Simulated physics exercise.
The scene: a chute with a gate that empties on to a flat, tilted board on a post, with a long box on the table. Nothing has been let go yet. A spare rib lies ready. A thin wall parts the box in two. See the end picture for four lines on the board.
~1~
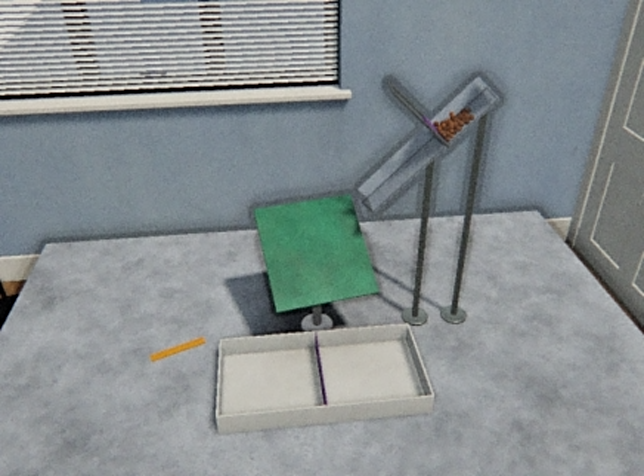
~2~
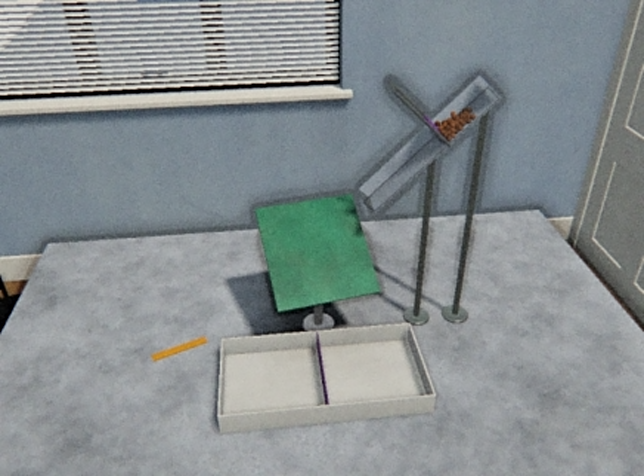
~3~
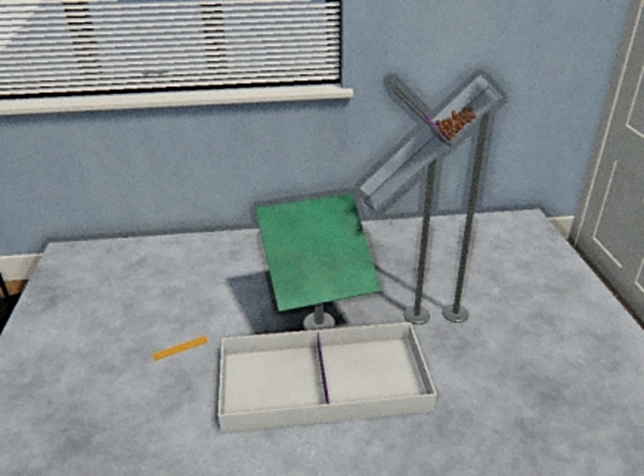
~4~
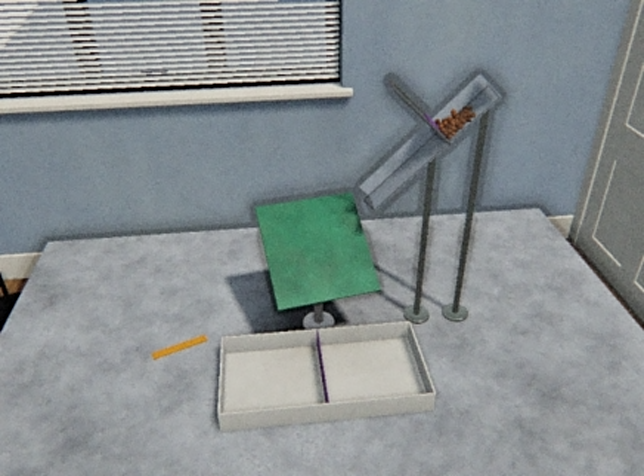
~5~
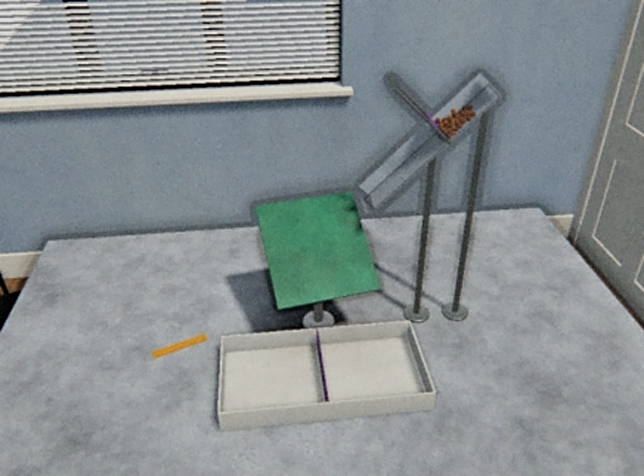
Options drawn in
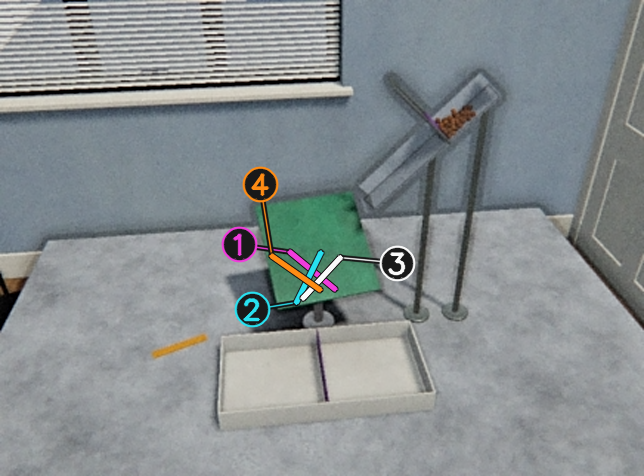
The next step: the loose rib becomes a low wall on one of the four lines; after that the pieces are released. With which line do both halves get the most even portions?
Use line 2.
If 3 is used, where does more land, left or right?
The left half.
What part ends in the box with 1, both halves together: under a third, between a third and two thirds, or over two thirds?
It is over two thirds.
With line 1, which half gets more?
More lands on the right.
On the marked copy, line 1 from (289, 252) to (334, 289); line 2 from (320, 252) to (296, 302); line 3 from (340, 257) to (303, 298); line 4 from (271, 256) to (319, 289).
With 1, of what is caught, only a few in the left half, all but a few in the right.
With 2, of what is caught, close to half in the left half, close to half in the right.
With 3, of what is caught, the bulk in the left half, a small share in the right.
With 4, of what is caught, a small share in the left half, the bulk in the right.
